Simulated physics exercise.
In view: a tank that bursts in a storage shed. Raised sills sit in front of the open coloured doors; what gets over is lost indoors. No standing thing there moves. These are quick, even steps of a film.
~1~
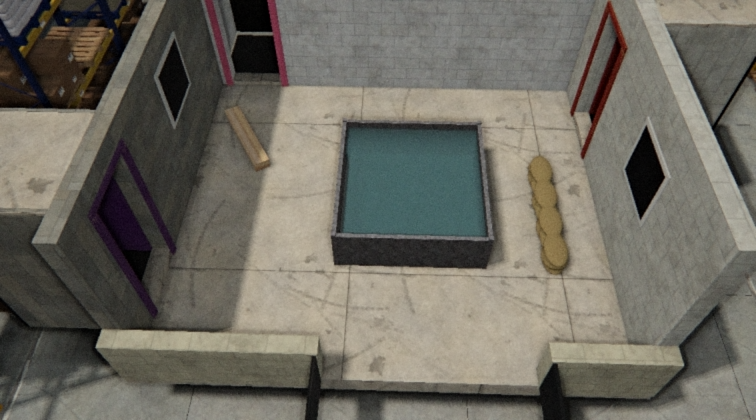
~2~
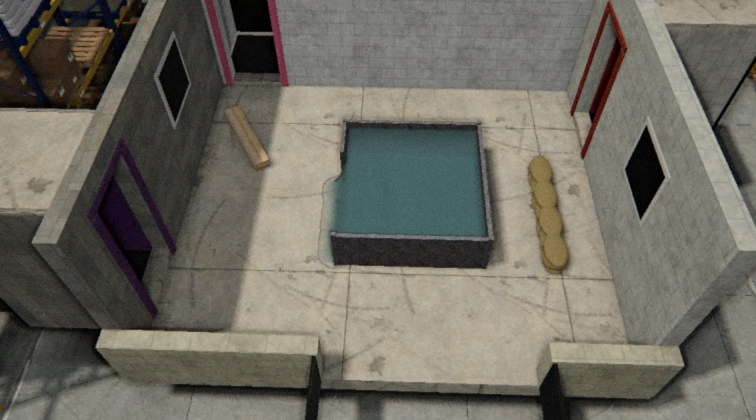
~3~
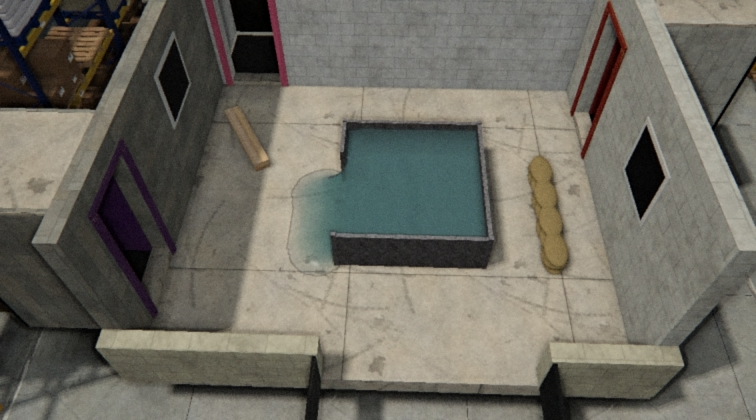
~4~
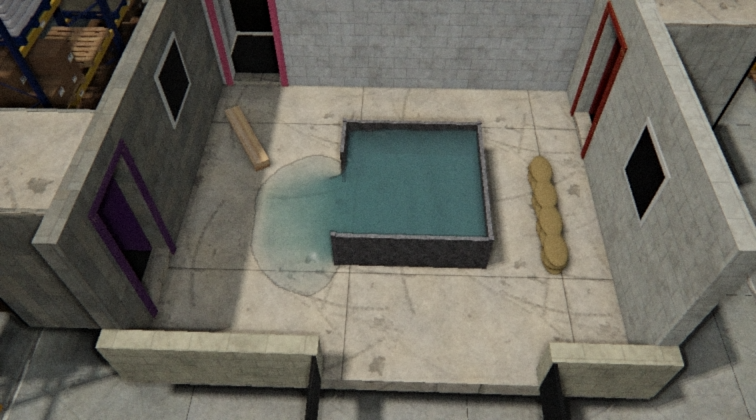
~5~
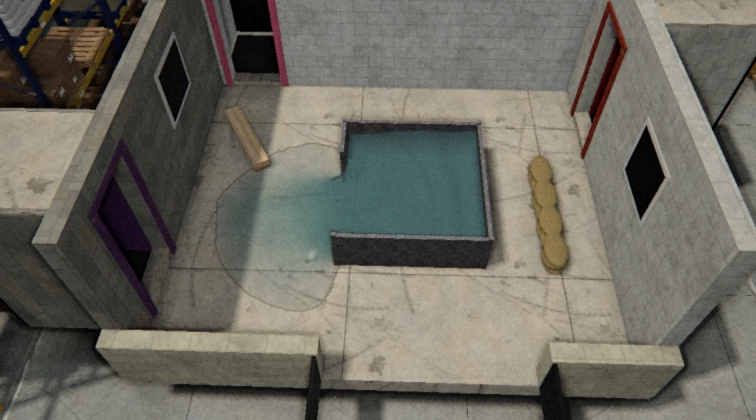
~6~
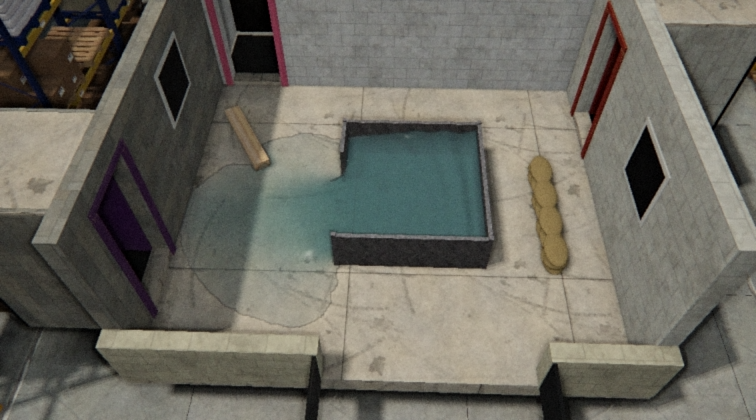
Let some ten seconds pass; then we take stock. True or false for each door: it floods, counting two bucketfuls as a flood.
Pink door - true; purple door - true; red door - false.
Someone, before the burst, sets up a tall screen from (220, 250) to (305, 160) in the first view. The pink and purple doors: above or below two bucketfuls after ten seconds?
I'd say the pink door overshoots and the purple door overshoots.
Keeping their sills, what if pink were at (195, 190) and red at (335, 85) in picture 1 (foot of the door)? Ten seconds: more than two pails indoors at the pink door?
Log - pink door: Beyond the mark.
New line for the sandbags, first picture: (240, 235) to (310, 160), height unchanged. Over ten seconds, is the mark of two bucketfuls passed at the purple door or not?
Note, purple door: Above the threshold.
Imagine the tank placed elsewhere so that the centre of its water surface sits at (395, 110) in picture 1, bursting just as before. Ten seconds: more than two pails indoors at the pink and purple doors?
Looking at both doors, the pink one breaks the limit while the purple one doesn't reach it.
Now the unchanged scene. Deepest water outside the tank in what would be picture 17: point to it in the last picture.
Check close to (151, 330).
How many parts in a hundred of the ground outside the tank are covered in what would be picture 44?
It comes to 85 per cent.
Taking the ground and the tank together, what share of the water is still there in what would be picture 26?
Around 94 in a hundred.
A moment on, water covers 30 % of the floor; the pink door not reached, the purple door under two buckets in, the red door not reached.
Next, water covers 35 % of the floor; the pink door wet at the sill, nothing in, the purple door over two buckets in, the red door not reached.
Then, water covers 50 % of the floor; the pink door over two buckets in, the purple door far over two buckets in, the red door not reached.
Later, water covers 85 % of the floor; the pink door far over two buckets in, the purple door far over two buckets in, the red door not reached.
In the end, water covers 95 % of the floor; the pink door far over two buckets in, the purple door far over two buckets in, the red door wet at the sill, nothing in.
